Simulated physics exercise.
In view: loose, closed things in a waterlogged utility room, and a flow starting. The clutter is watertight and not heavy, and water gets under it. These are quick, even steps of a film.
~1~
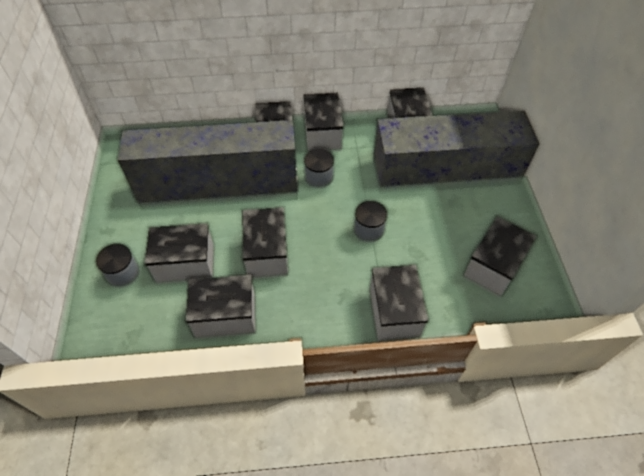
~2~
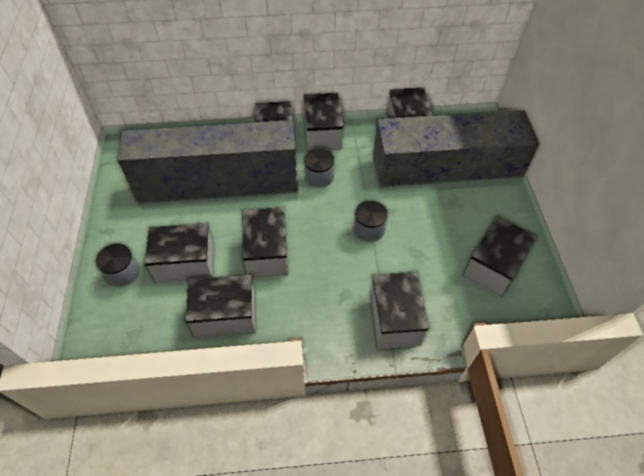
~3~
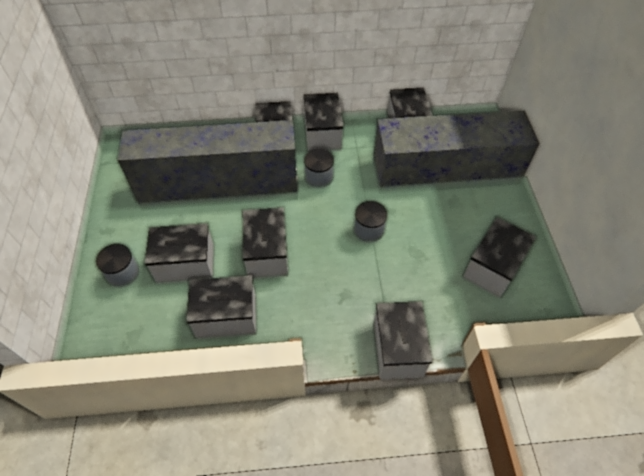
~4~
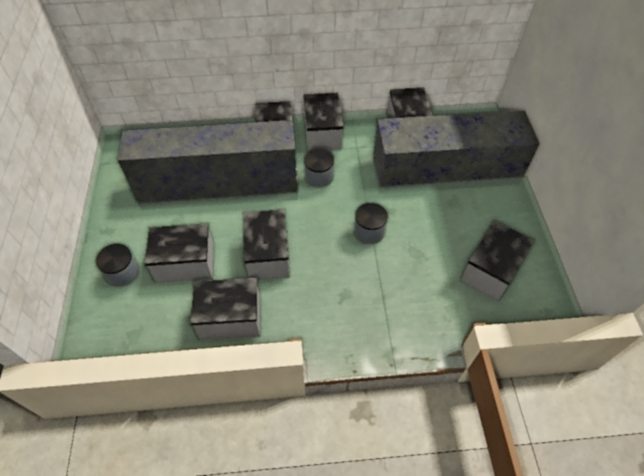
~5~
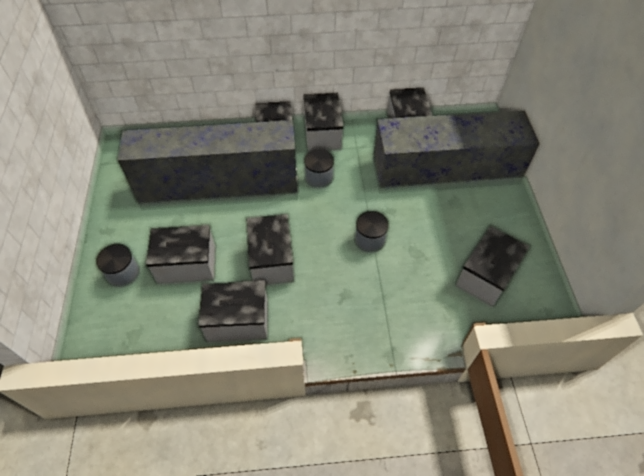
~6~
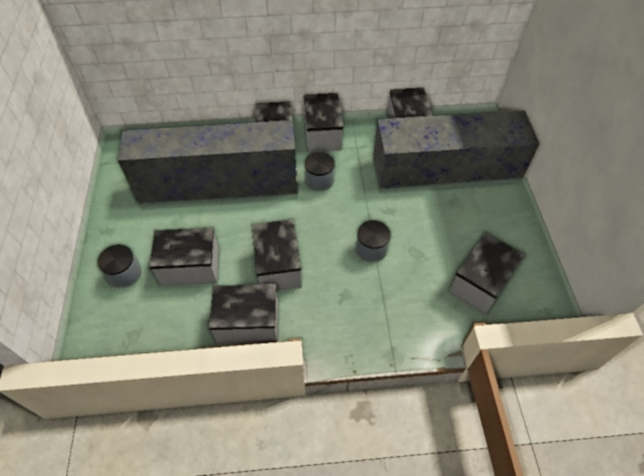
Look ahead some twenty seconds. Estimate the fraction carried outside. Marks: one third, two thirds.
It is at least two thirds.
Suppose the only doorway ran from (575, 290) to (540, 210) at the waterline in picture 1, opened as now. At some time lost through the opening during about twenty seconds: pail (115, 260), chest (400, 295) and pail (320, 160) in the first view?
As listed: Kept in, out, out.
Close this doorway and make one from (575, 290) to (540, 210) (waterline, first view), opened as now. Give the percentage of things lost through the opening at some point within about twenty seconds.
Close to 60 %.
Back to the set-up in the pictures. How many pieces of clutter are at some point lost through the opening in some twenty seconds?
The number is 10.
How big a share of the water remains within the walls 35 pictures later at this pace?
Some 46 per cent.
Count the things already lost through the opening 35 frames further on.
It comes to 9.
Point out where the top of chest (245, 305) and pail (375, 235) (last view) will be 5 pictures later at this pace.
Roughly at (327, 331) and (397, 280).
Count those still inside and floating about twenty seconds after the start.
It comes to 1.
A moment on, 1 of 11 are out; 10 afloat.
Next, 6 of 11 are out; 5 afloat.
Later, 9 of 11 are out; 2 afloat.
In the end, 10 of 11 are out; 1 afloat.
